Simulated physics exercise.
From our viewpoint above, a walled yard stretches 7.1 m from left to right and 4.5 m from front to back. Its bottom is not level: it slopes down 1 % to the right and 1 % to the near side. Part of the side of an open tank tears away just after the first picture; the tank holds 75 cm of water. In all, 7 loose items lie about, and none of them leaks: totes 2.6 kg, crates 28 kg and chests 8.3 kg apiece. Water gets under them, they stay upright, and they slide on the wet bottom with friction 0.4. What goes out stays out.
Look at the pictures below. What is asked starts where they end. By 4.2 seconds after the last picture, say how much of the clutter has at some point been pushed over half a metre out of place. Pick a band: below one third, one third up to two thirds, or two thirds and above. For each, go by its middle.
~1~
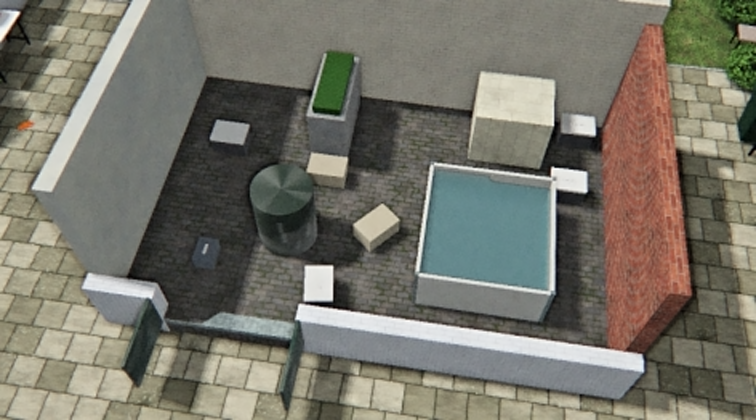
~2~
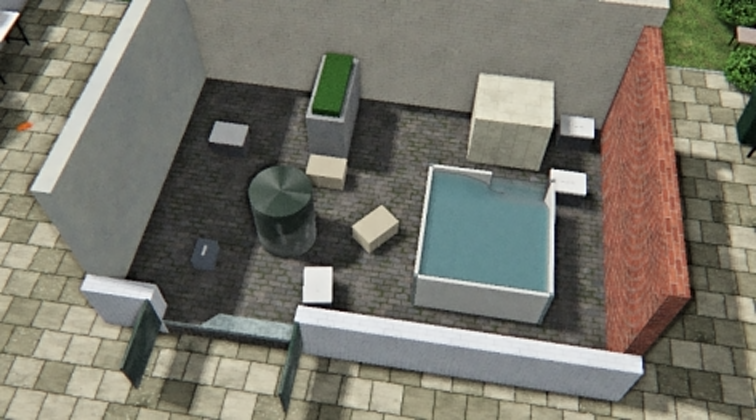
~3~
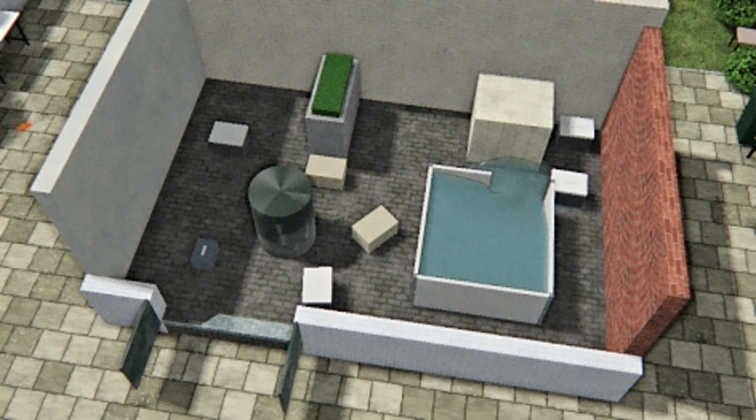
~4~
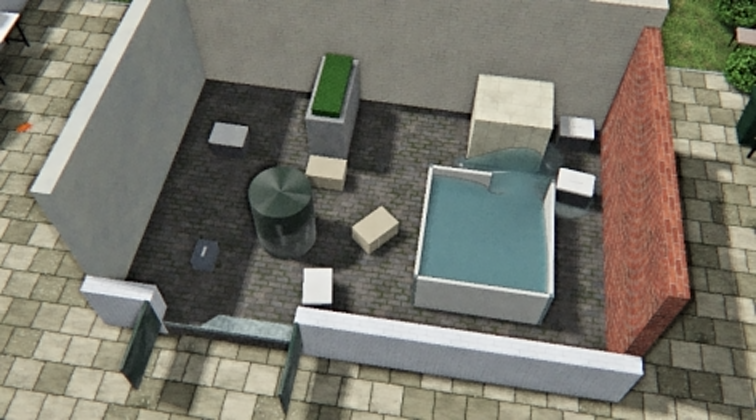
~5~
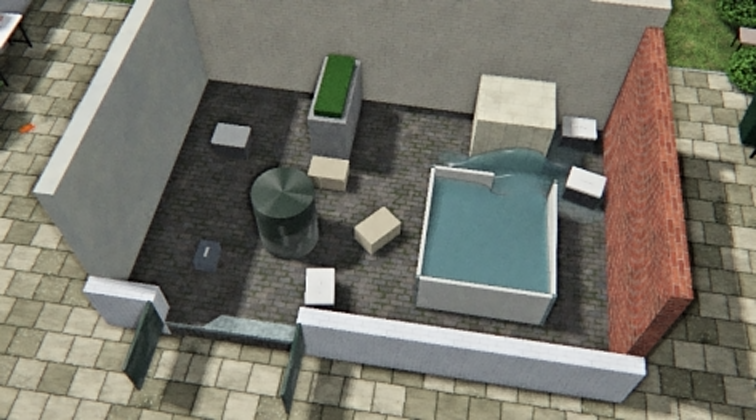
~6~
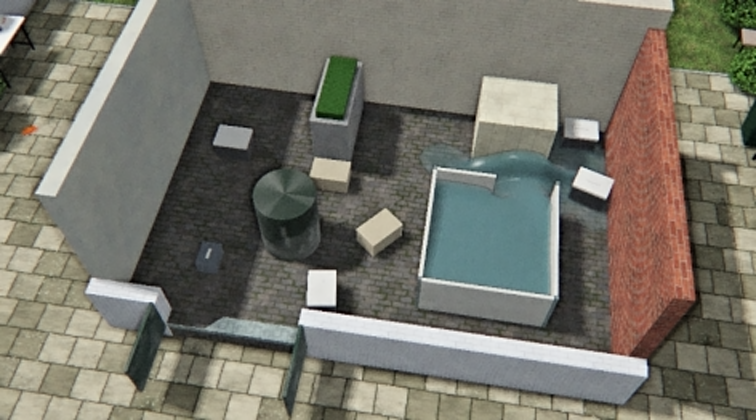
The share is one third up to two thirds.
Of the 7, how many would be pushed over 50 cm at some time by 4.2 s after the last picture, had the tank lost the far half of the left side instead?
Then the count would be 5.
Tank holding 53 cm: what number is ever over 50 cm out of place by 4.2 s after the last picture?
I count 2 of them in that case.
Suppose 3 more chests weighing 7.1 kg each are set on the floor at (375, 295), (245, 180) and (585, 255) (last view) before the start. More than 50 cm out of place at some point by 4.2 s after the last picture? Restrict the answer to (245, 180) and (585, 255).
Respectively: Tops it; tops it.
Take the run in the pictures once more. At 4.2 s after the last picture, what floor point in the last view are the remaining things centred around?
Mean position approx. (355, 236).
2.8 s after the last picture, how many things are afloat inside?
Just then, the number is 2.
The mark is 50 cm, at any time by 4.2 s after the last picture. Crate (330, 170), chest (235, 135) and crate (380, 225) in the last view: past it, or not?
One by one: Above the line; above the line; below the line.
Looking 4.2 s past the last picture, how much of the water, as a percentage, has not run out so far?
Around 100 per cent of the water is still in there.
Then, 0.4 s after the last picture 0 of 7 are over 50 cm from their spots; 1 afloat.
Then, 1.5 s after the last picture 1 of 7 are over 50 cm from their spots; 1 afloat.
Then, 2.8 s after the last picture 2 of 7 are over 50 cm from their spots; 2 afloat.
Then, 4.2 s after the last picture 3 of 7 are over 50 cm from their spots, and 4 have been at some point; 2 afloat.
